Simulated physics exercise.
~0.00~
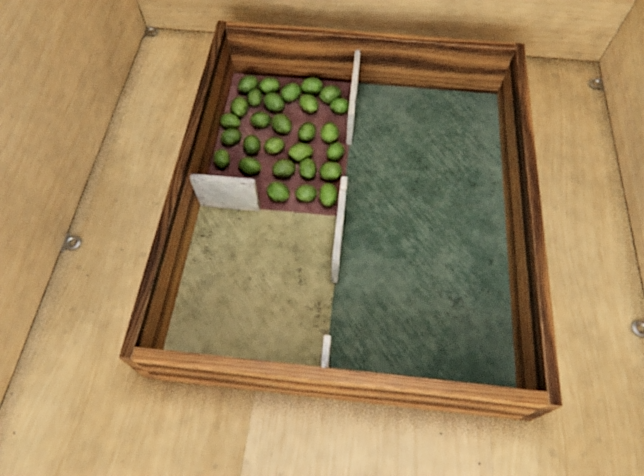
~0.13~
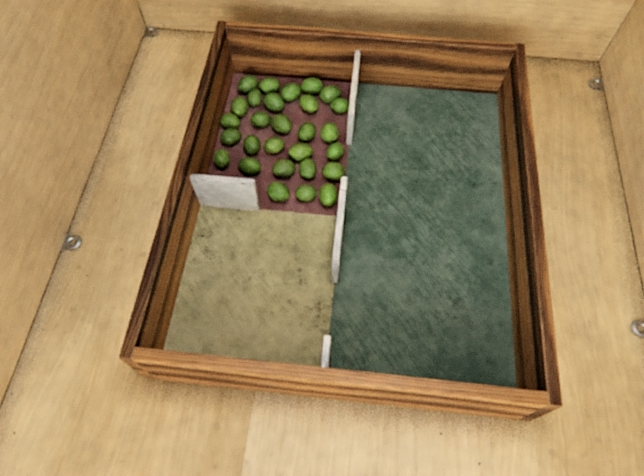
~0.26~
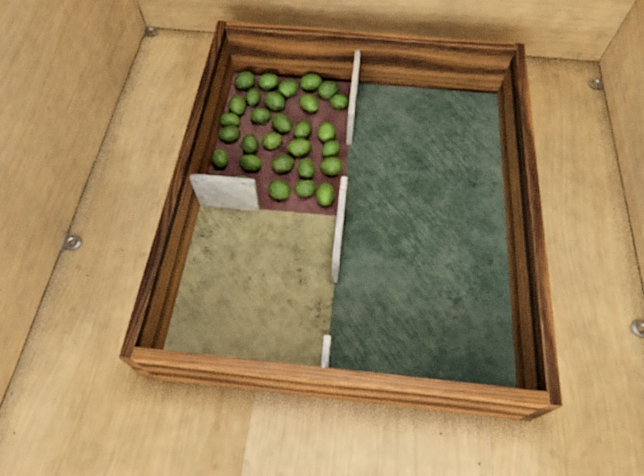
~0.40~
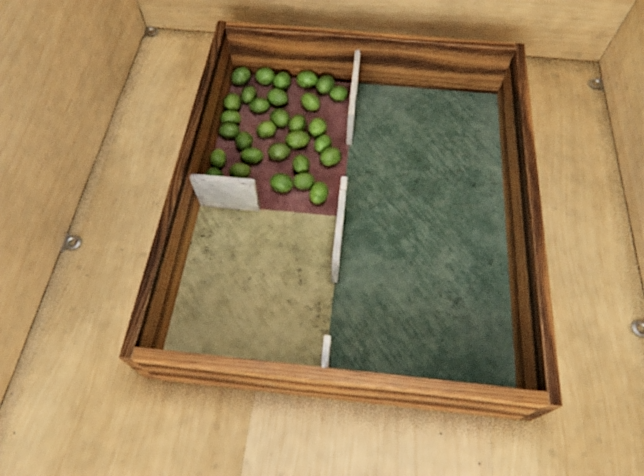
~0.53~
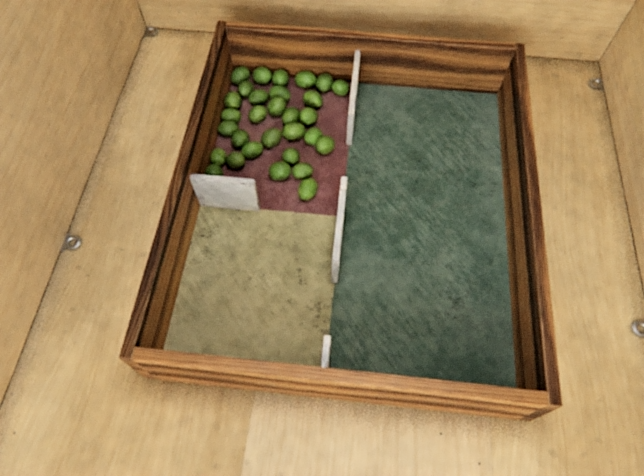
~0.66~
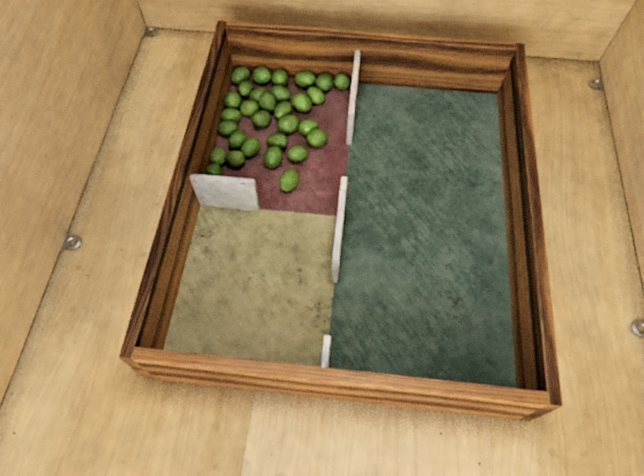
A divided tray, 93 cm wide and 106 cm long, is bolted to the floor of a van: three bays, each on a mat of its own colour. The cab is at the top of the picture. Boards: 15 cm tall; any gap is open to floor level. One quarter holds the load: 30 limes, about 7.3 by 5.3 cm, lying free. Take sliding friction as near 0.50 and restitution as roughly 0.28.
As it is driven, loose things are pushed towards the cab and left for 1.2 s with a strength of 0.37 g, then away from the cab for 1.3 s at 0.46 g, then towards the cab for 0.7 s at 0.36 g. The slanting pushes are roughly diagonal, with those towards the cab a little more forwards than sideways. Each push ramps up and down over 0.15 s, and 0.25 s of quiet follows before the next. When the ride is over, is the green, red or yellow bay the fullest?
The fullest is the red bay.
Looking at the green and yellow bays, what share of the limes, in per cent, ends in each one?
Final split, approximately: Green 0 in a hundred, yellow 30 in a hundred.
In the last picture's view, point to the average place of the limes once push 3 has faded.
Mean position: Roughly (269, 173).
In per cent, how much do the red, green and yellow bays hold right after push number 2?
The split comes out as red 40 per cent, green 0 per cent and yellow 50 per cent.
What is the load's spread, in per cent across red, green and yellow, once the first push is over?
Red 100 %, green 0 %, yellow 0 %.
After push 1 (1.44 s), 30 in the red bay.
After push 2 (2.99 s), 13 in the red bay, 1 in the green bay and 16 in the yellow bay.
After push 3 (3.94 s), 17 in the red bay, 1 in the green bay and 12 in the yellow bay.
When it is over (at 5.30 s), 20 in the red bay, 1 in the green bay and 9 in the yellow bay.
